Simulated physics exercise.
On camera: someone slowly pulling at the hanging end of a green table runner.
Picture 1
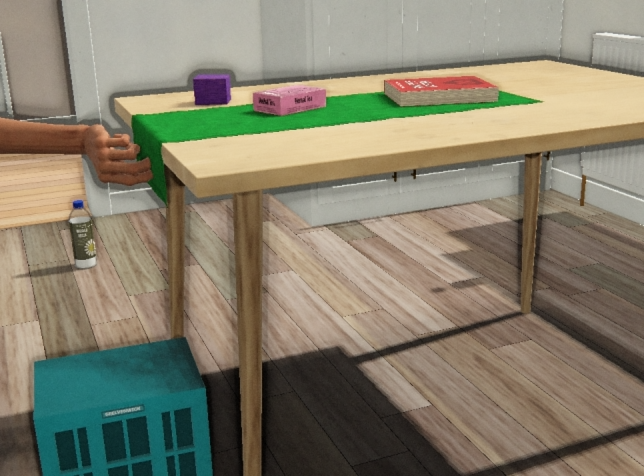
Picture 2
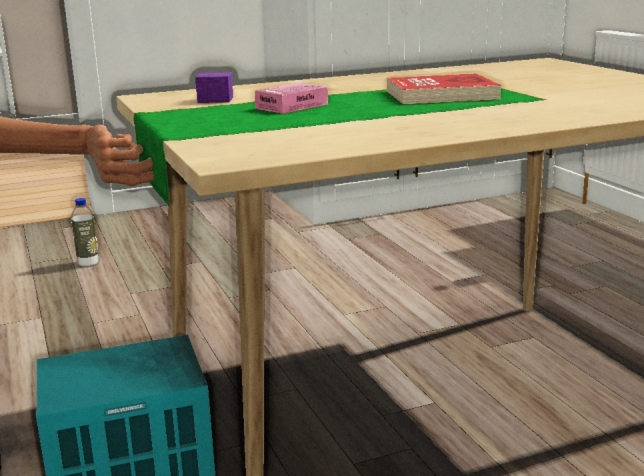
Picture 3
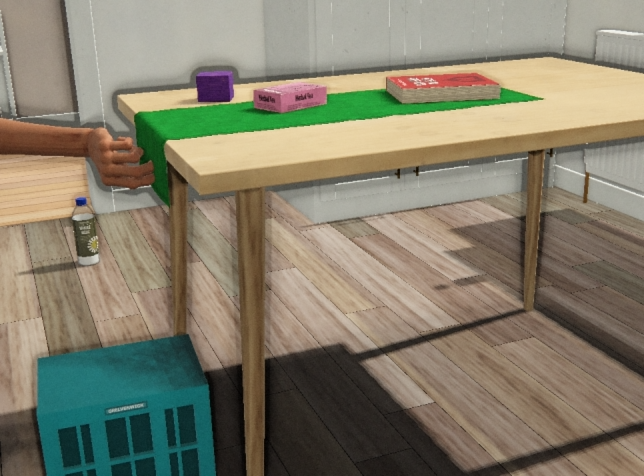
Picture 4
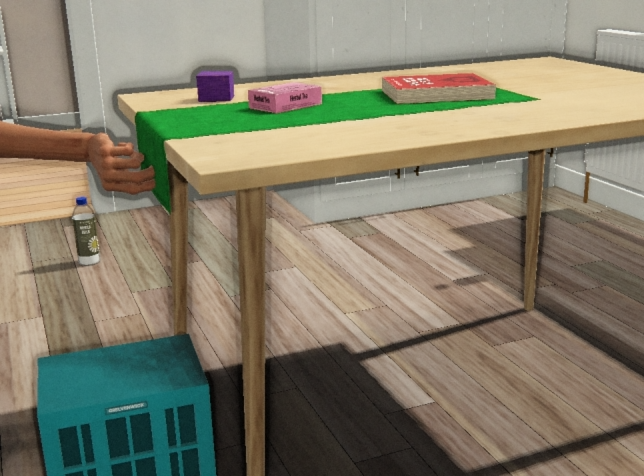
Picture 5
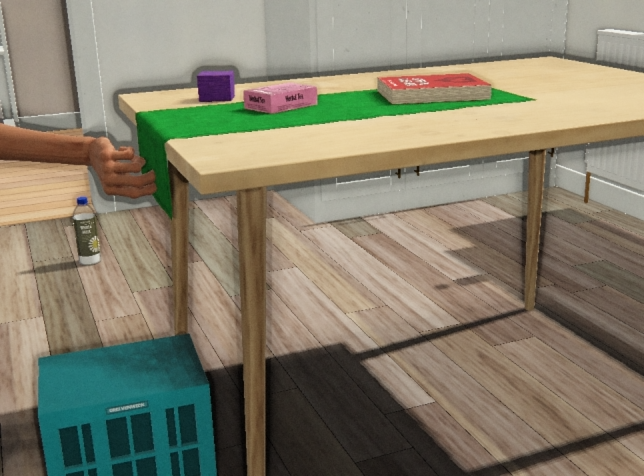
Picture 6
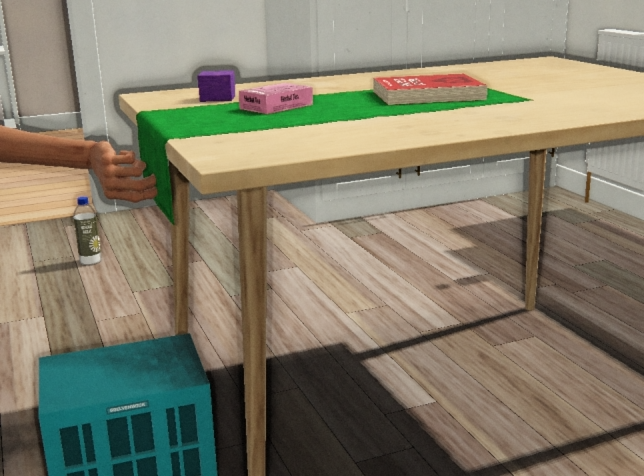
A hand slowly pulls a green table runner, and the pink packet and red book shift slightly left.
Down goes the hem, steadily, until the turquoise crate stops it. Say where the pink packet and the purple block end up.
The pink packet is carried off the end, the purple block stays on the table.
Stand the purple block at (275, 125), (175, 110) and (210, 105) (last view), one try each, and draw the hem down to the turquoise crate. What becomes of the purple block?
At the first it is safe; at the second it drops; at the third it falls off.
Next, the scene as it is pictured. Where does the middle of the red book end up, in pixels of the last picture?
Close to (276, 104).
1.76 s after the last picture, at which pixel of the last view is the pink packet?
Close to (108, 317).
Then, 0.44 s later than the last view, hem going down; packet carried along near (235, 102); block as before.
Then, 1.10 s later than the last view, hem going down; packet carried along near (167, 109); block as before.
Then, 1.76 s later than the last view, hem on the crate; packet down below near (107, 317); block as before.
Finally, hem on the crate; packet down below near (107, 317); block as before. The pink packet falls off and the purple block remains up there.
